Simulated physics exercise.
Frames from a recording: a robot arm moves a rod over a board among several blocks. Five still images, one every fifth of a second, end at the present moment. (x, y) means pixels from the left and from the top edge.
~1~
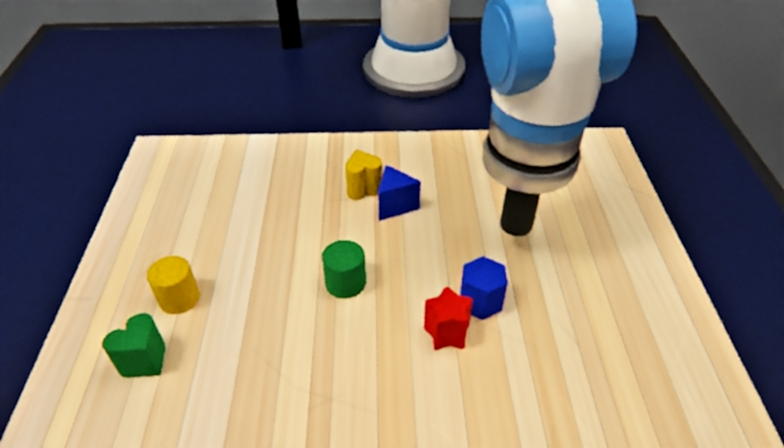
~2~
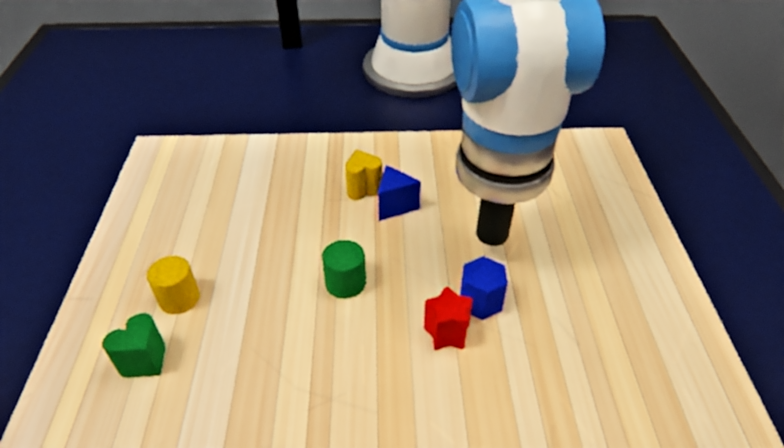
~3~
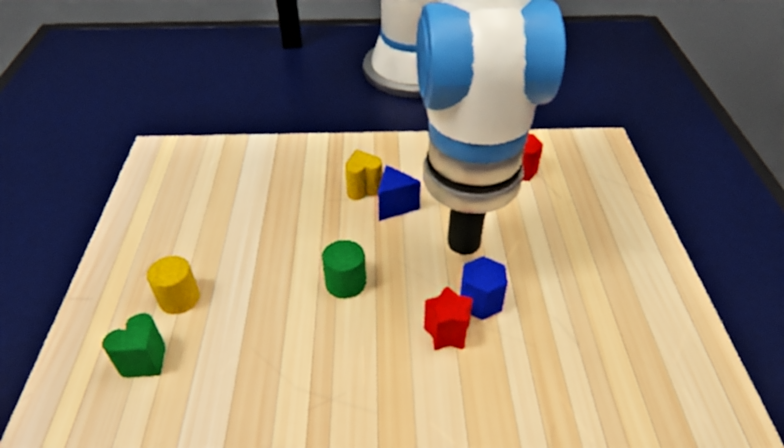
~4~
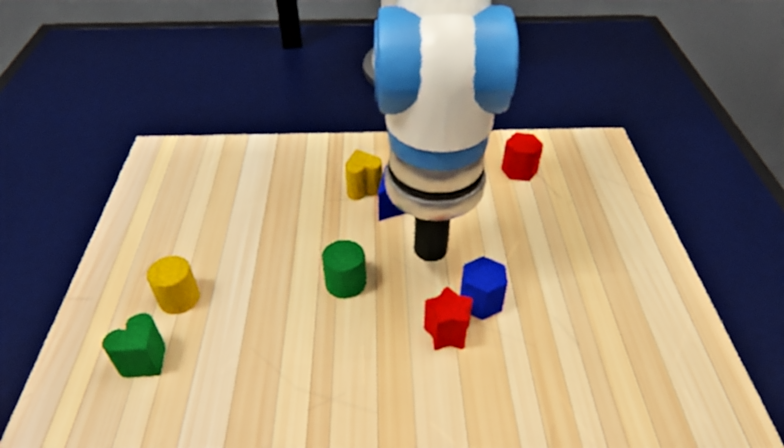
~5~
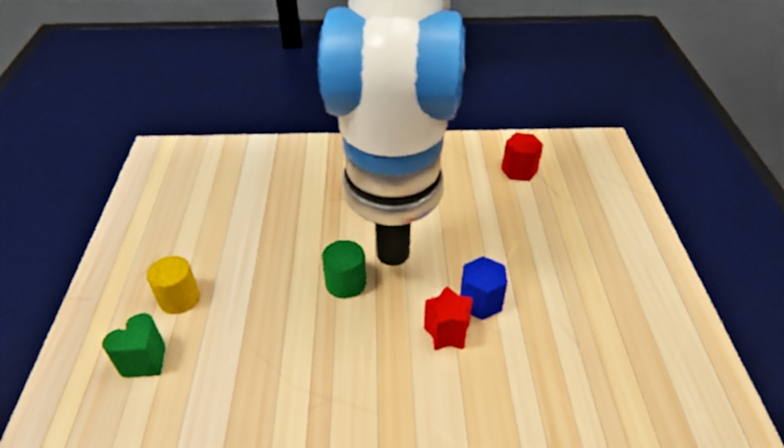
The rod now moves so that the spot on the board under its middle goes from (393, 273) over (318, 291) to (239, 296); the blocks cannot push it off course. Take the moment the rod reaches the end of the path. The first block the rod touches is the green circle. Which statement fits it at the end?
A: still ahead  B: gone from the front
A (still ahead)
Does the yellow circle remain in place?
The answer is no.
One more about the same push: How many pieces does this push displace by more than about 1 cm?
I foresee two blocks being moved.
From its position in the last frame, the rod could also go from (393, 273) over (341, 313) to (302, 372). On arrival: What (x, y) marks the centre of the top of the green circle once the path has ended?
Most likely (304, 270).
What follows on the original path. One third of the way, rod at (343, 269); green circle at (302, 262).
Two thirds of the way, rod at (288, 277); green circle at (245, 267).
At the end, rod at (234, 278); yellow circle at (146, 270); green circle at (190, 267); red star block not moved.
